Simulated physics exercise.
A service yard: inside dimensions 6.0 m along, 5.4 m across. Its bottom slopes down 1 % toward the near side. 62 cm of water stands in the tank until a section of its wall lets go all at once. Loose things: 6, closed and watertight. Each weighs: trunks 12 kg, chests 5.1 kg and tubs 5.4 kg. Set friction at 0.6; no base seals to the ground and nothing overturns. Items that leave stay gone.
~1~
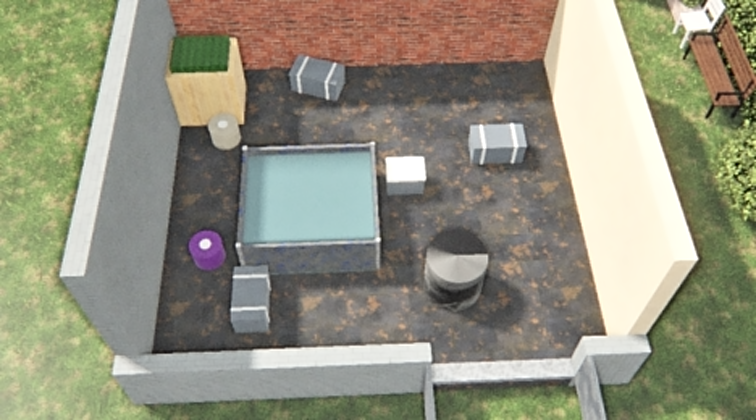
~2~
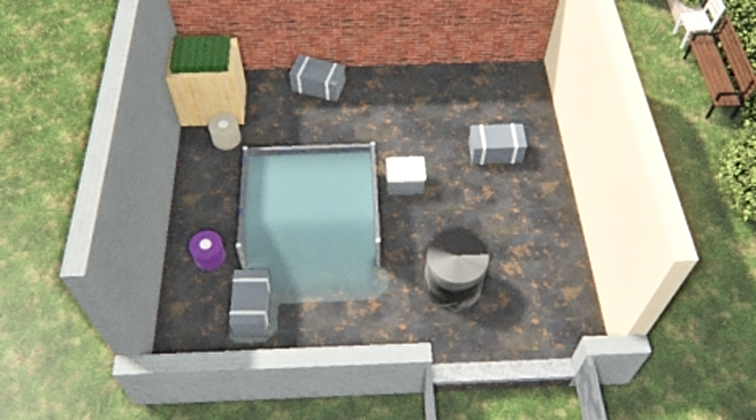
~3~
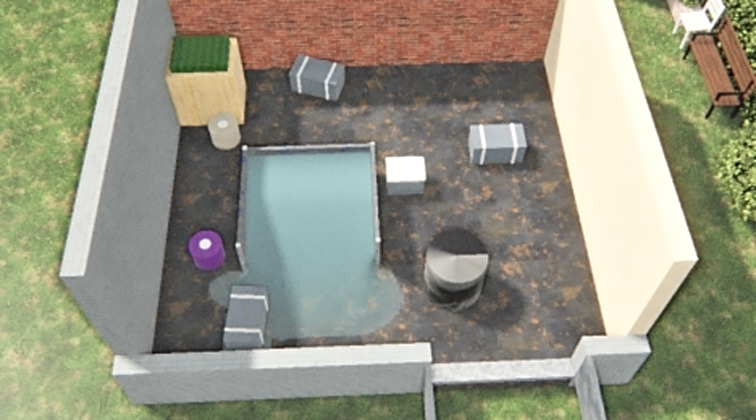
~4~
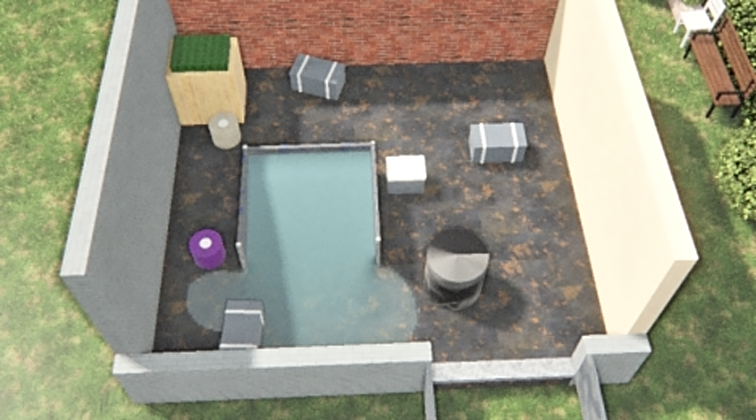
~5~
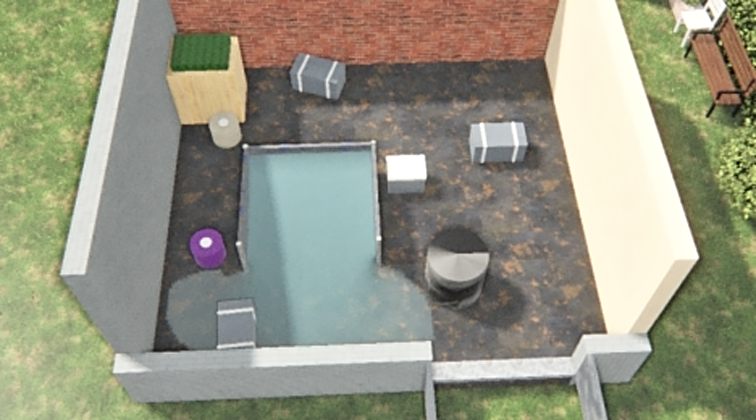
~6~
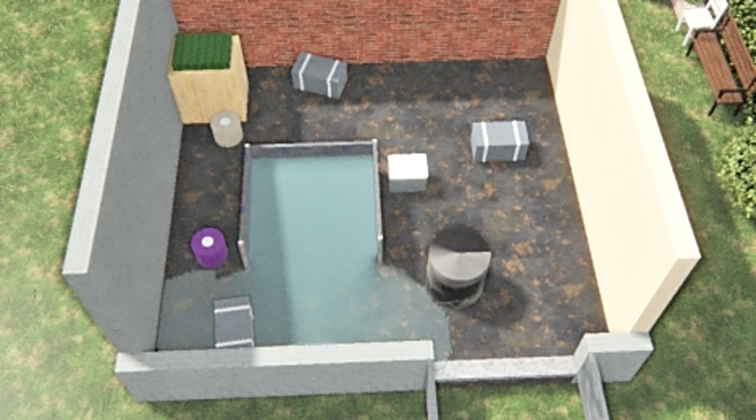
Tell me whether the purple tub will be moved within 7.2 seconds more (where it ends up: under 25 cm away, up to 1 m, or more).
It comes to rest far off.
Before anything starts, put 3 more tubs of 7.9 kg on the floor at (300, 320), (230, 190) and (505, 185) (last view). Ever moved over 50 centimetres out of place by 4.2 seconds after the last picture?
First outside the limit, then outside the limit, then inside the limit.
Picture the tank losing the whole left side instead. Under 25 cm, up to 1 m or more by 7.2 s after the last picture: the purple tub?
Had it gone that way, the purple tub would be borne far.
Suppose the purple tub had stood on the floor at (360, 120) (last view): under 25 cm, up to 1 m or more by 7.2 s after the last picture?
From that spot, it is pushed far off.
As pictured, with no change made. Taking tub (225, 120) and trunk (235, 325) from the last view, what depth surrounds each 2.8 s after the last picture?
Depths: Near 7 cm, then near 8 cm.
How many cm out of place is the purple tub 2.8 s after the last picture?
It is about 200 cm out of place by then.
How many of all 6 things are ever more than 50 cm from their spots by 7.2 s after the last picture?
4.
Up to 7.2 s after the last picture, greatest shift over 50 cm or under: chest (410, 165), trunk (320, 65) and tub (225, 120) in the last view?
Beyond, within, beyond.
Then, 0.9 s after the last picture the purple tub is near (208, 242), 0.0 m from its start, aground; 0 of 6 are out; 0 afloat.
Then, 2.8 s after the last picture the purple tub is near (261, 136), 1.9 m from its start, aground; 0 of 6 are out; 2 afloat.
Then, 4.8 s after the last picture the purple tub is near (350, 143), 2.6 m from its start, afloat; 0 of 6 are out; 3 afloat.
Then, 7.2 s after the last picture the purple tub is near (440, 95), 4.3 m from its start, afloat; 0 of 6 are out; 5 afloat.
